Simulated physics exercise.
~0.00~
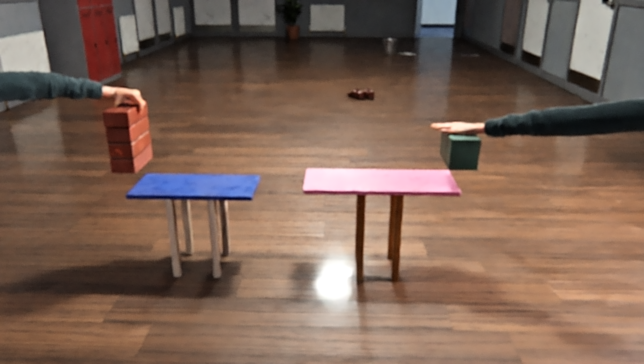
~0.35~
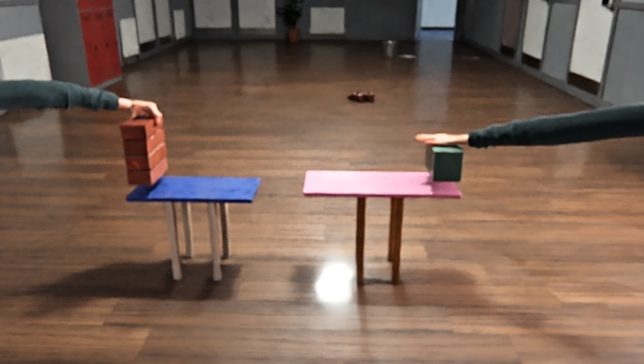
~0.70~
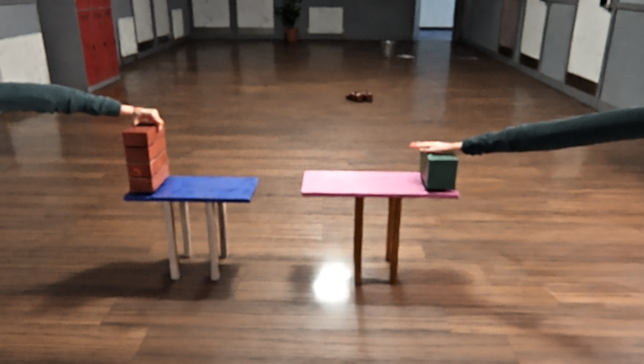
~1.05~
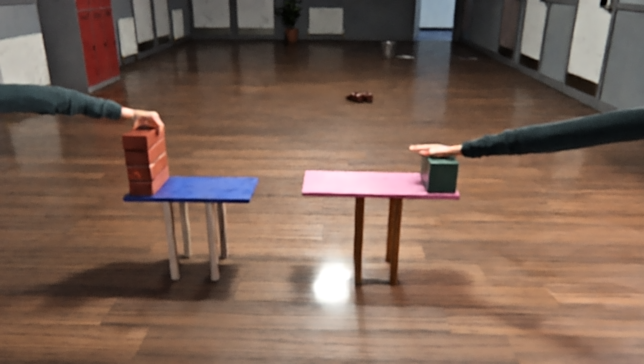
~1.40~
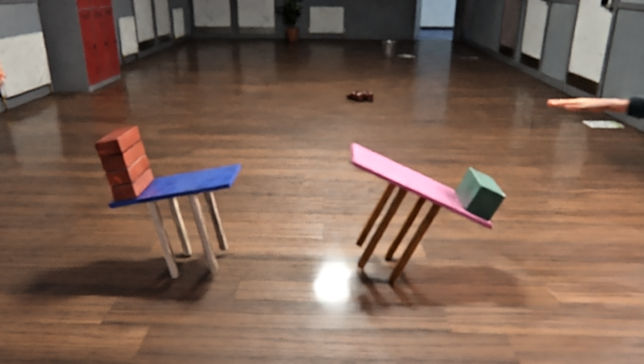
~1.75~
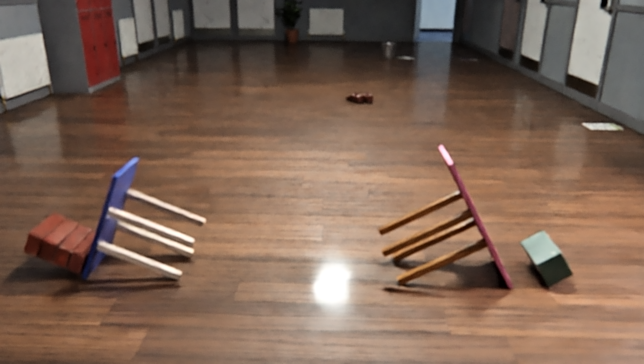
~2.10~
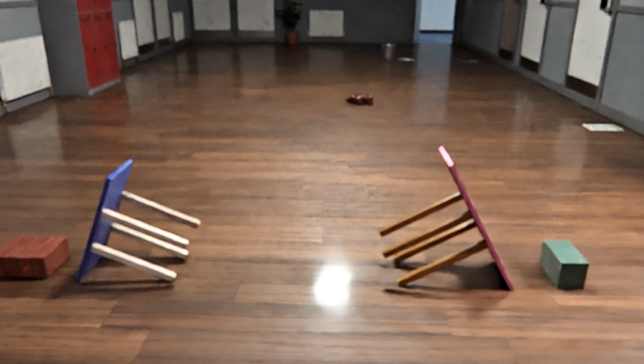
In a large room with a glossy wooden floor, a small blue table and a small pink table stand side by side. A hand from the left lowers a stack of red bricks onto the left end of the blue table, while another from the right sets a green block near the pink table's right end. Both hands let go and withdraw, and the tables tip outward in opposite directions. The bricks and block tumble off to the floor. Finally, both tables lie toppled, legs pointing inward, with the loads resting beyond their tops.
